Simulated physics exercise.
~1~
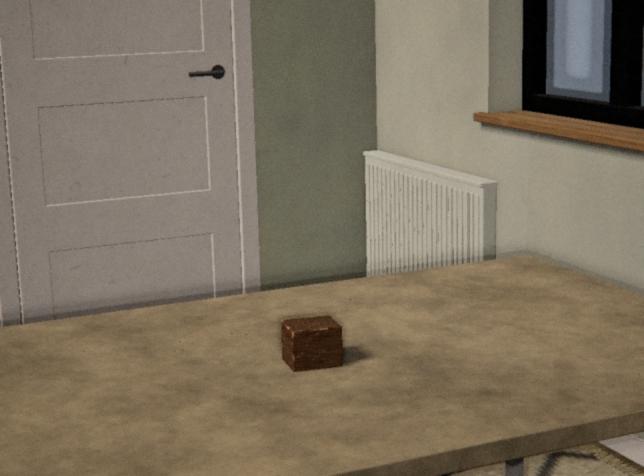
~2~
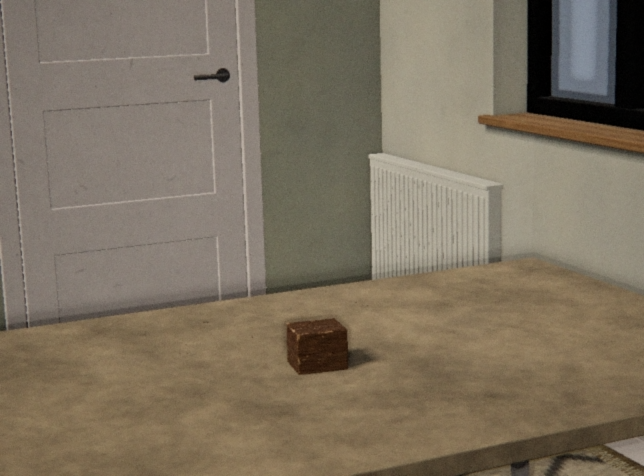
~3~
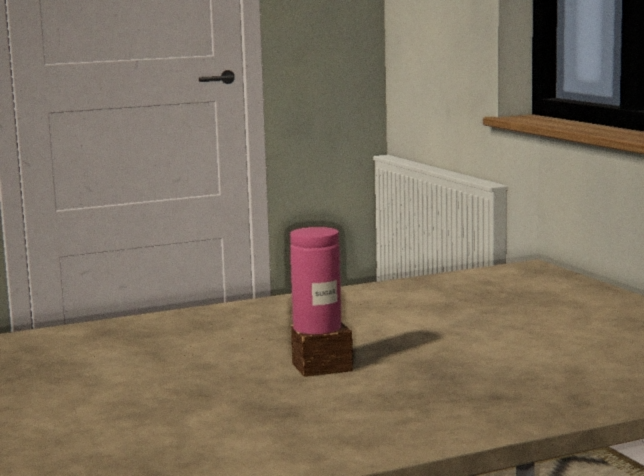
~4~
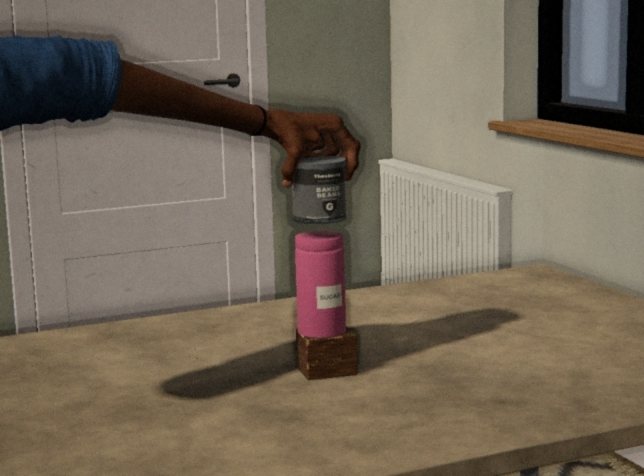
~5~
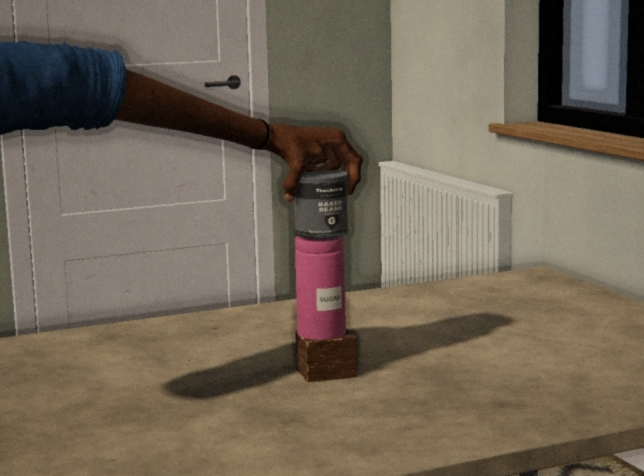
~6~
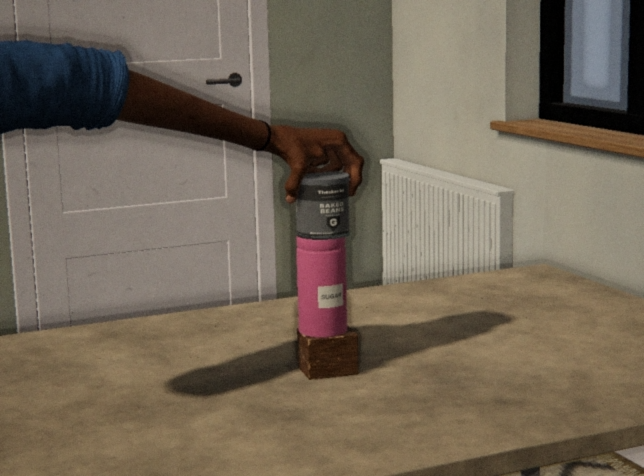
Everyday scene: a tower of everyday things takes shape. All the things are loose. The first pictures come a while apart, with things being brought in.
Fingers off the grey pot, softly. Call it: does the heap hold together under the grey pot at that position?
It holds together.
Then, 0.40 s after the last picture, nothing has stirred.
Then, 1.00 s after the last picture, grey pot resting near (322, 206).
At rest, all 3 in place. Seen from the same camera at the end, grey pot near (322, 205). The pile keeps its balance.
